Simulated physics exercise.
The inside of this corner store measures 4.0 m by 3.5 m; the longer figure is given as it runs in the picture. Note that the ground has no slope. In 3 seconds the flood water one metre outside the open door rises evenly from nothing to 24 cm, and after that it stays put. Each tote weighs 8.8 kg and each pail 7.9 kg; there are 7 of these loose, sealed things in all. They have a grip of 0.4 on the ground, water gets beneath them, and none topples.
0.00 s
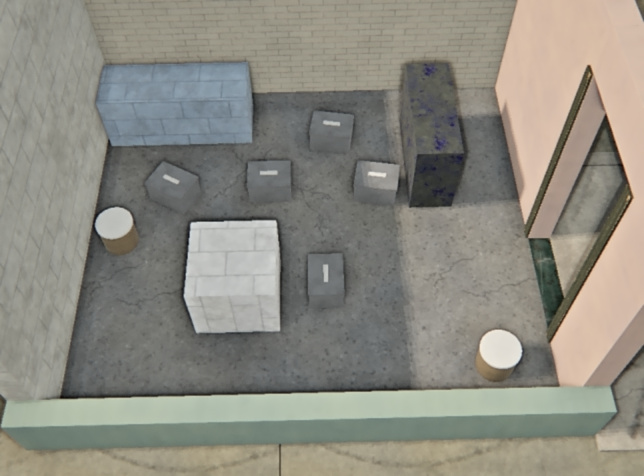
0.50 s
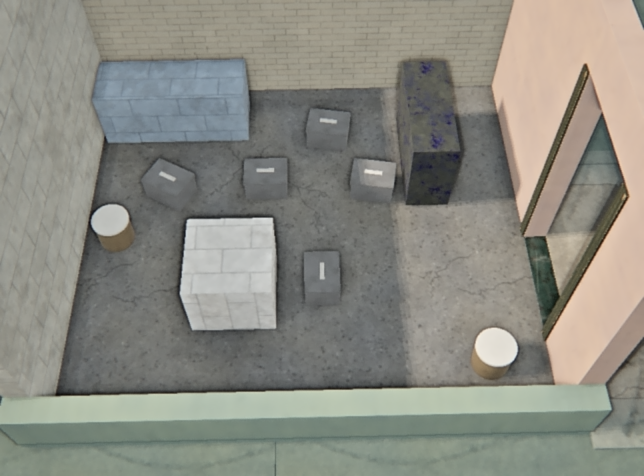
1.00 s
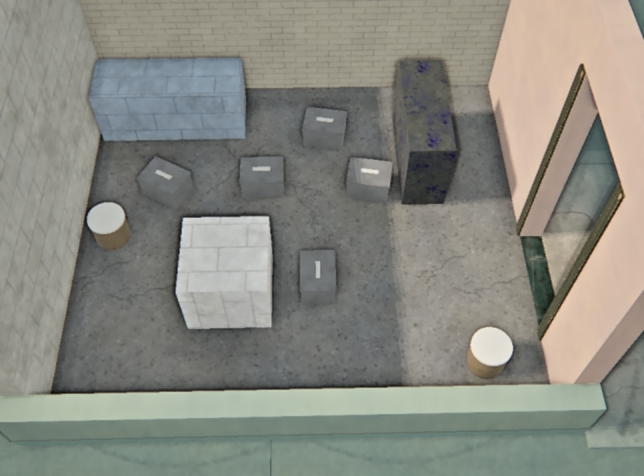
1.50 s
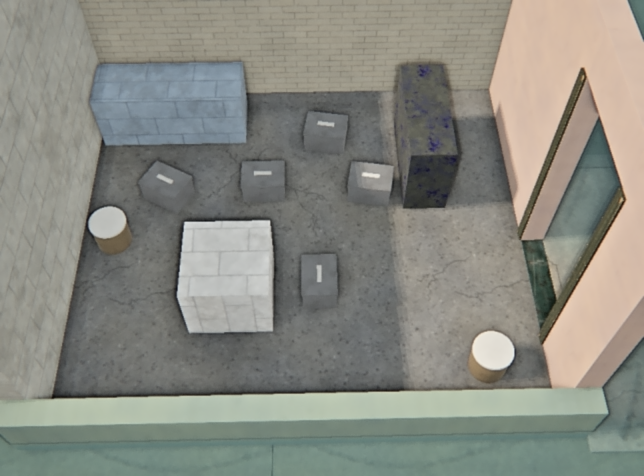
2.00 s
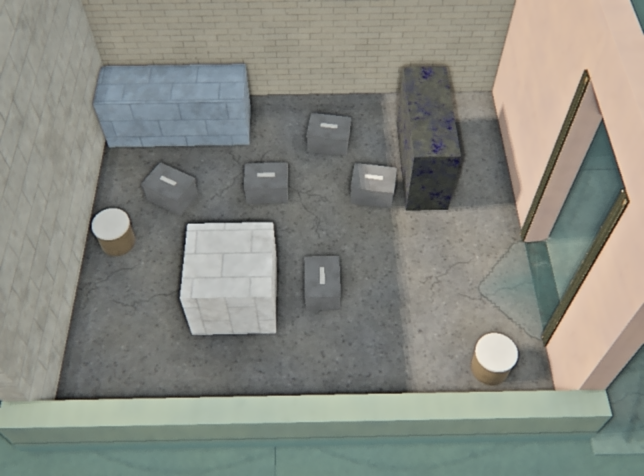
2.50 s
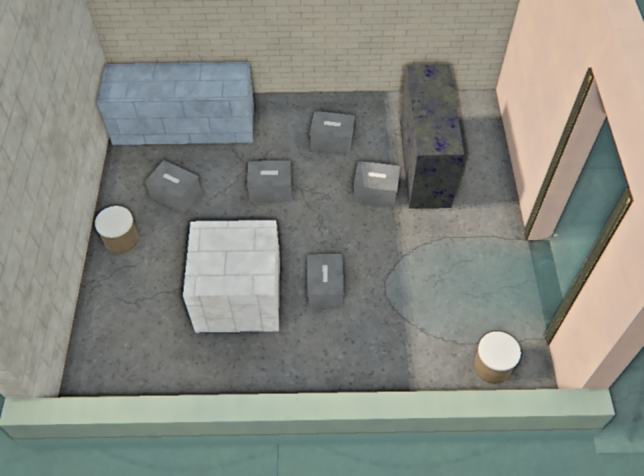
In a walled corner store, water spreads through the right-hand doorway while the objects stay put.
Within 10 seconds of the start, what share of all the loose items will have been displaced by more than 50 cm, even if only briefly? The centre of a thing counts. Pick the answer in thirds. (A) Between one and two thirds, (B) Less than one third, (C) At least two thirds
A.
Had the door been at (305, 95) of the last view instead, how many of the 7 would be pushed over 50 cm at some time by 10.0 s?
In that case 6 of them.
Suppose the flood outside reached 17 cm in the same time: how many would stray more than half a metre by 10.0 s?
Result: 1.
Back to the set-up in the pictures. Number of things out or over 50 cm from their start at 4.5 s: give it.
My count gives 0.
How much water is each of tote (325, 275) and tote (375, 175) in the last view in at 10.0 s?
Close to 15 and 7 centimetres.
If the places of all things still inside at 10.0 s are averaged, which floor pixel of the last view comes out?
The centre sits near (303, 202).
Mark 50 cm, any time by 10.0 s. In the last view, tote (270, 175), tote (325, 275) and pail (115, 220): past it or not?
Taking them in that order, the first is beyond the limit, the second beyond the limit and the third beyond the limit.
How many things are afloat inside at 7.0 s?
That would be 3 of them.
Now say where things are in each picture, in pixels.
A tote at (332, 124) rests on the ground; a tote at (326, 274), on the bottom; 0.0 m2 under water; 0 of 7 have shifted, in the first picture.
A tote at (328, 121) rests on the ground; a tote at (322, 271), on the bottom; water covers 0.0 m2; 0 of 7 have shifted, in the second picture.
A tote at (325, 120), on the bottom; a tote at (318, 270), on the bottom; water covers 0.0 m2; 0 of 7 have shifted, in the third picture.
A tote at (326, 124) rests on the ground; a tote at (319, 274) rests on the ground; 0.0 m2 under water; 0 of 7 have shifted, in the fourth picture.
A tote at (329, 126), on the bottom; a tote at (322, 276), on the bottom; 0.3 m2 under water; 0 of 7 have shifted, in the fifth picture.
A tote at (332, 124) rests on the ground; a tote at (325, 274) rests on the ground; water covers 1.1 m2; 0 of 7 have shifted, in the sixth picture.
After 3.5 s 0 of 7 are over 50 cm from their spots; 0 afloat.
After 4.5 s 0 of 7 are over 50 cm from their spots; 0 afloat.
After 7.0 s 0 of 7 are over 50 cm from their spots; 3 afloat.
After 10.0 s 4 of 7 are over 50 cm from their spots, and 4 have been at some point; 4 afloat.
